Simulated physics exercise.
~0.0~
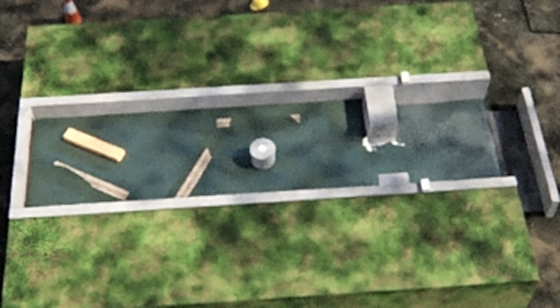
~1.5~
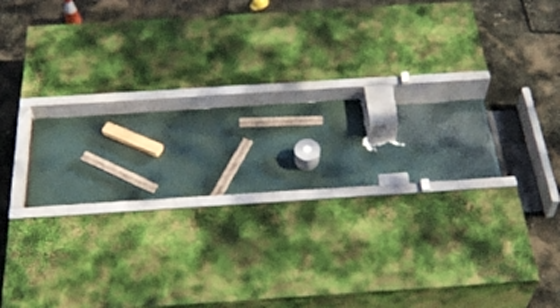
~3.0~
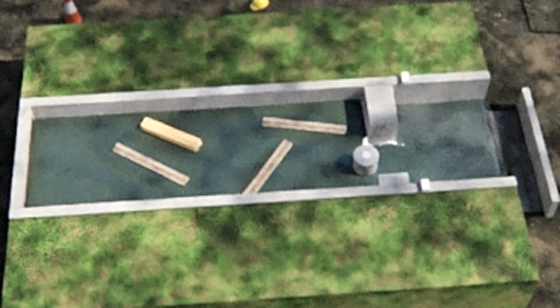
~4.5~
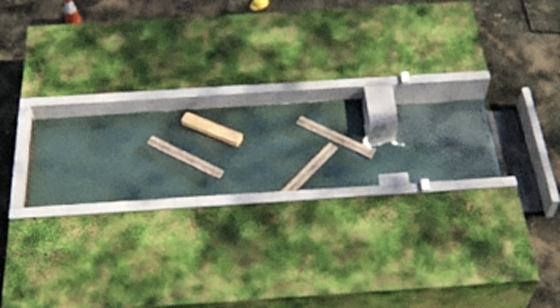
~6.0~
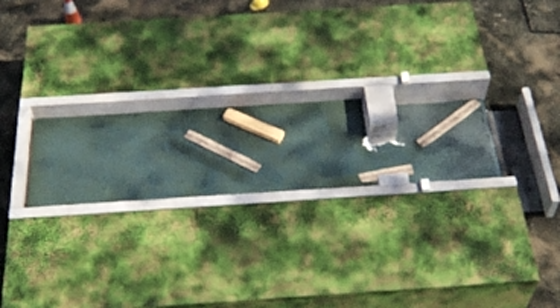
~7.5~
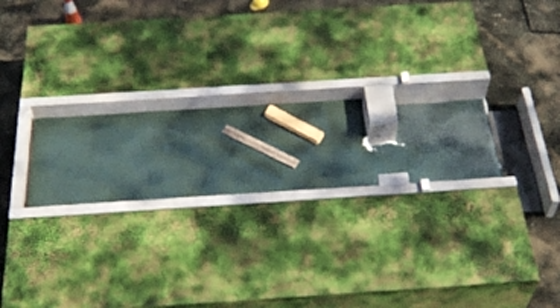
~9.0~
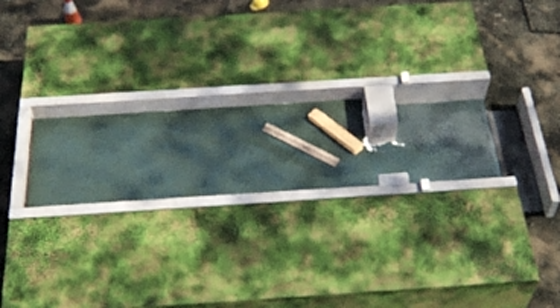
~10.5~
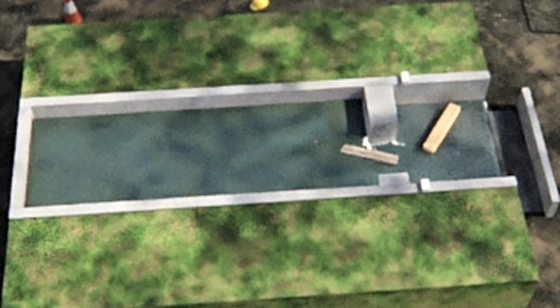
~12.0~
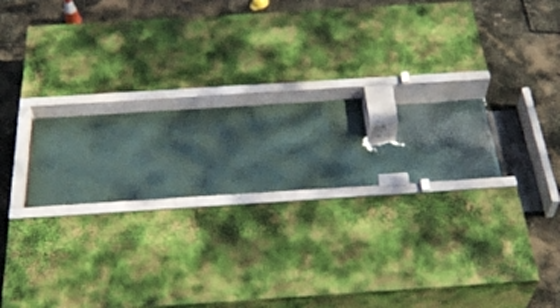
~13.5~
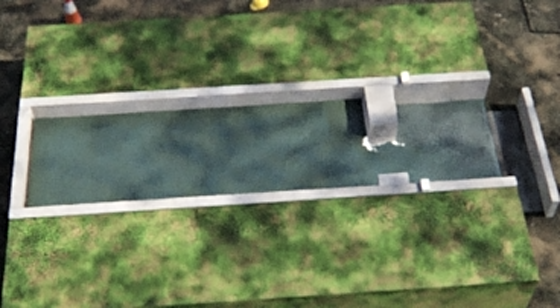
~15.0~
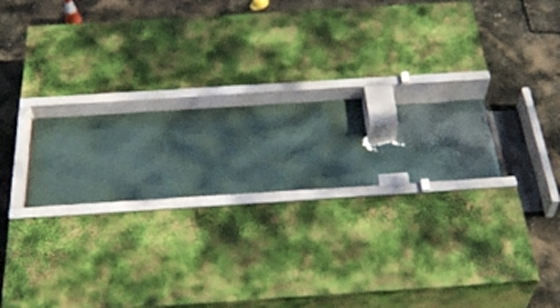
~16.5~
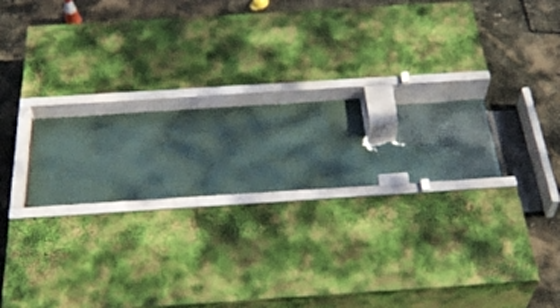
Wooden beams and a grey tub drift right along a channel until the water is empty.
